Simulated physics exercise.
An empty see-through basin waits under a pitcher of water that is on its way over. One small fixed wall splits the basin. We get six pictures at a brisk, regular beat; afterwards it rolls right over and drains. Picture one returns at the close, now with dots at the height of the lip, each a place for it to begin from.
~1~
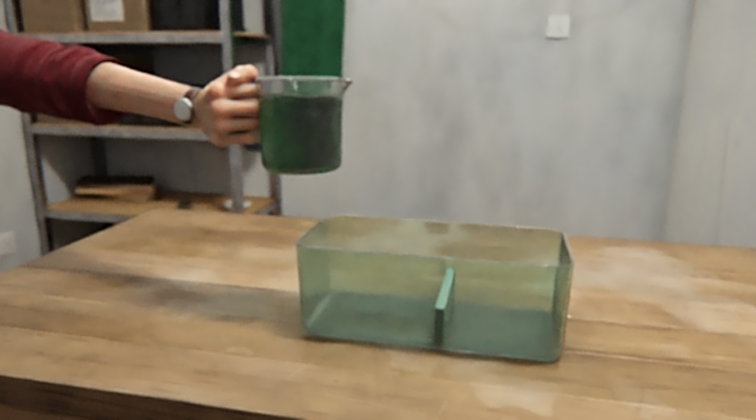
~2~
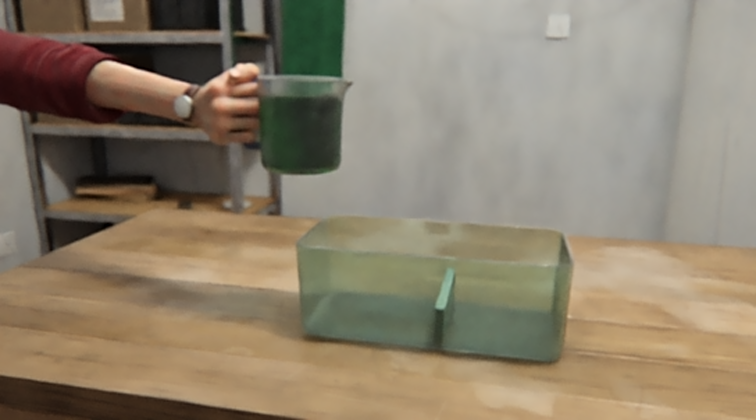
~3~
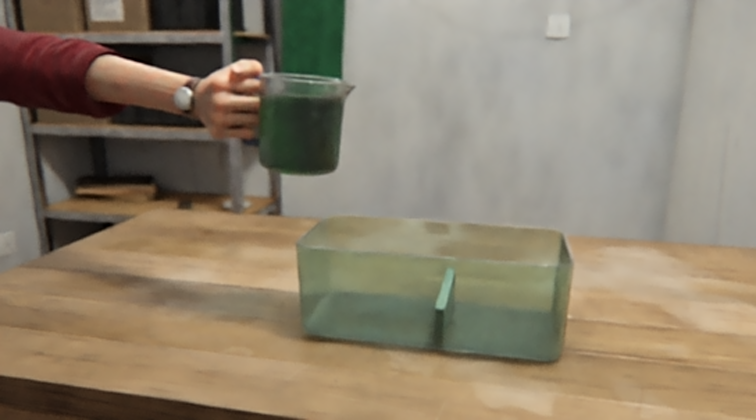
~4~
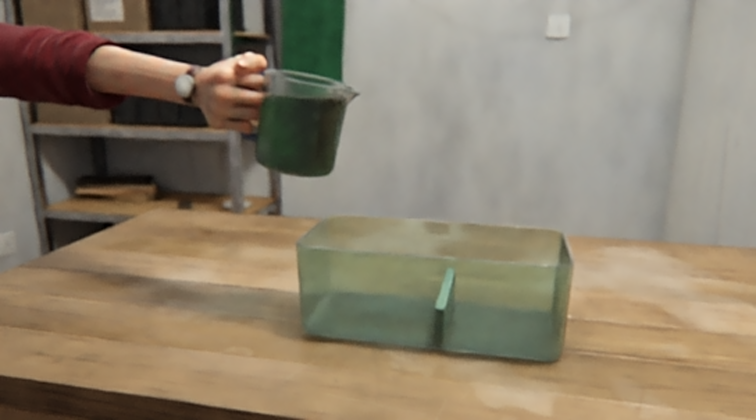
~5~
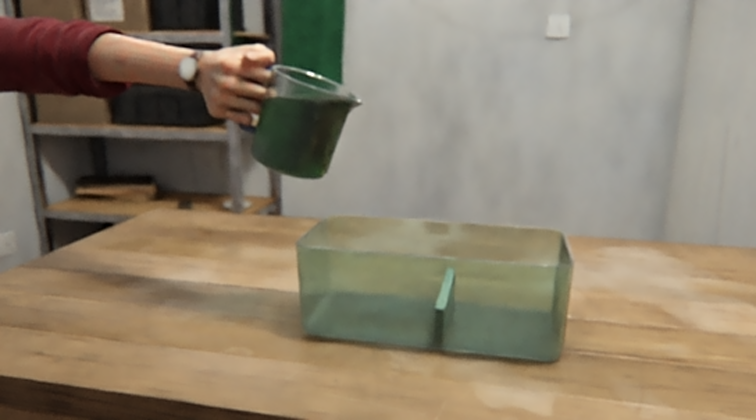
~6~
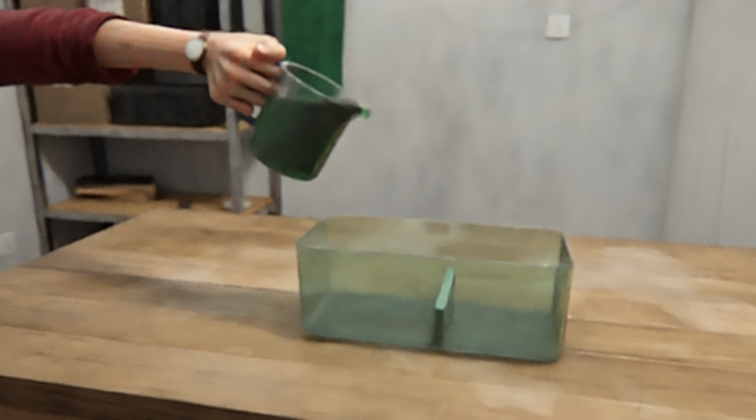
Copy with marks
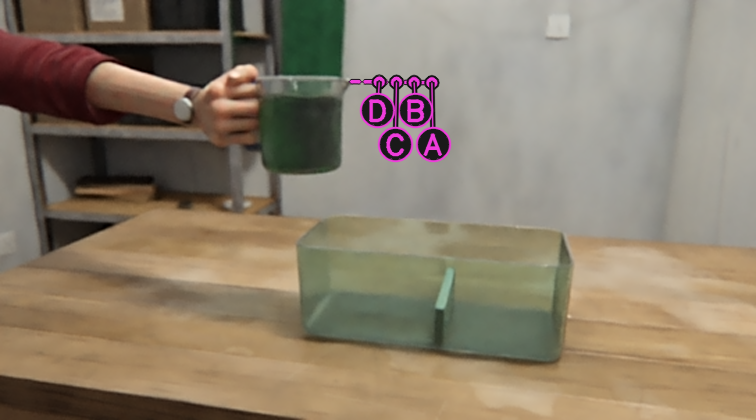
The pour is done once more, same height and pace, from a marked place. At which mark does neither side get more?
C beats the others.
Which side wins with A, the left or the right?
The right side.
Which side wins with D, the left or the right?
The left one.
On the marked copy, A at (431, 82); B at (414, 82); C at (396, 82); D at (379, 82).
With A, about 12 % ends left of the wall and 87 % right of it.
With B, about 26 % ends left of the wall and 73 % right of it.
With C, about 46 % ends left of the wall and 52 % right of it.
With D, about 79 % ends left of the wall and 18 % right of it; 3 % is lost outside.
